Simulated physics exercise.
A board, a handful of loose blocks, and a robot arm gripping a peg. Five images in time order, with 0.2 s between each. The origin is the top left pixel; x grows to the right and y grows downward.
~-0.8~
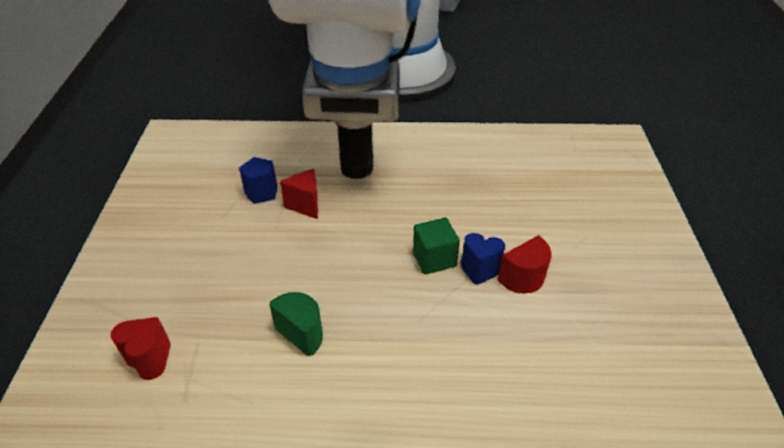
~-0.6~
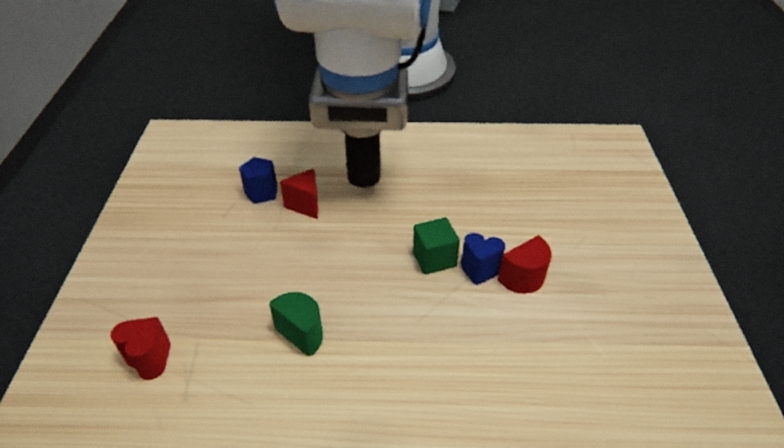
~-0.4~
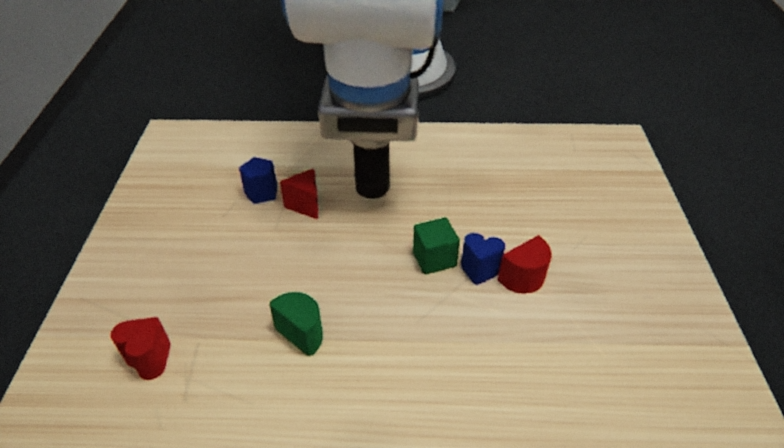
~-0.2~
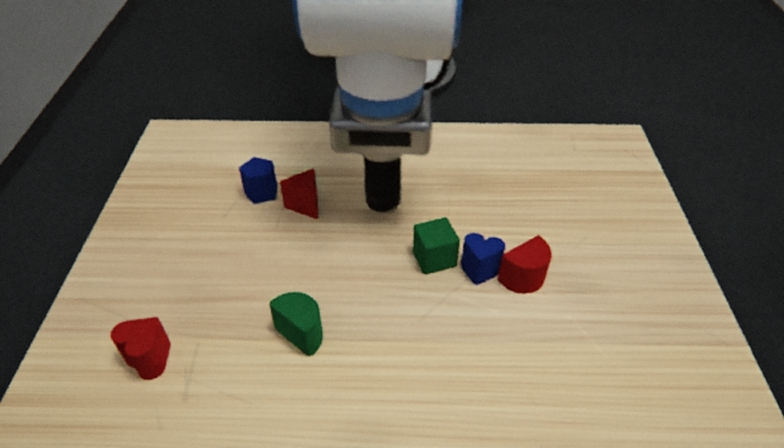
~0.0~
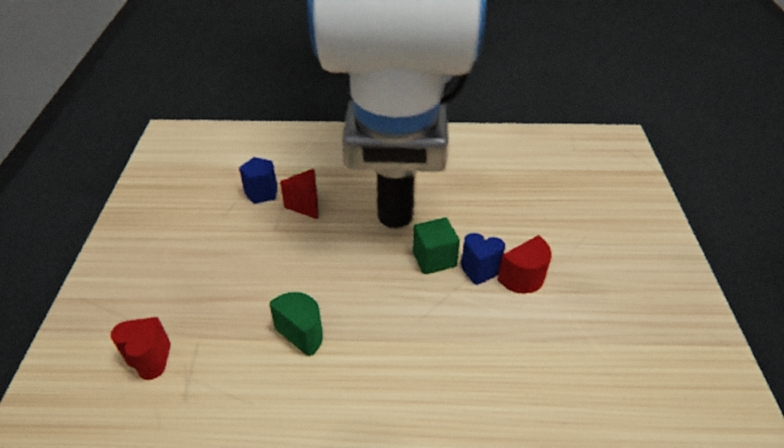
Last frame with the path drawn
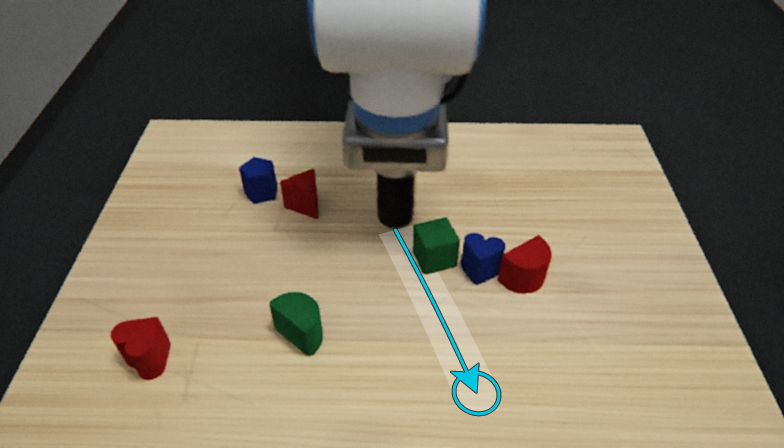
At the start, a robot arm holds a dark peg near the back of a wooden table scattered with red, green and blue blocks. The arm moves the peg steadily forward and to the right, until it is just left of the green four-sided block, while all the blocks stay still.
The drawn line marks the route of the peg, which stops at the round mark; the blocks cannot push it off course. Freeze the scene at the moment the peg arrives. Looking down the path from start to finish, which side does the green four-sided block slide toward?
To the path's left.
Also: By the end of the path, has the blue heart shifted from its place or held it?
The blue heart will be pushed away from where it stands.
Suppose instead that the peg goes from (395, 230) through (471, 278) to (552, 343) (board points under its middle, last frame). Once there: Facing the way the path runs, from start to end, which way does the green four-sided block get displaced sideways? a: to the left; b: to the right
I'll go with b - to the right.
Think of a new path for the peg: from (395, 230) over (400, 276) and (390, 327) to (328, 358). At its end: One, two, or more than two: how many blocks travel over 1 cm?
The count is one.
Drawn move, straight from (395, 230) to (476, 393).
On the path given first. One third of the way, peg at (421, 263); green four-sided block at (461, 251), turned 80° anticlockwise; blue heart at (494, 242), turned 15° clockwise.
Two thirds of the way, peg at (448, 316); green four-sided block at (465, 253), turned 90° anticlockwise; blue heart at (495, 242).
At the end, peg at (479, 381); green four-sided block at (465, 253), turned 90° anticlockwise; blue heart at (495, 242); red D-shaped block still.
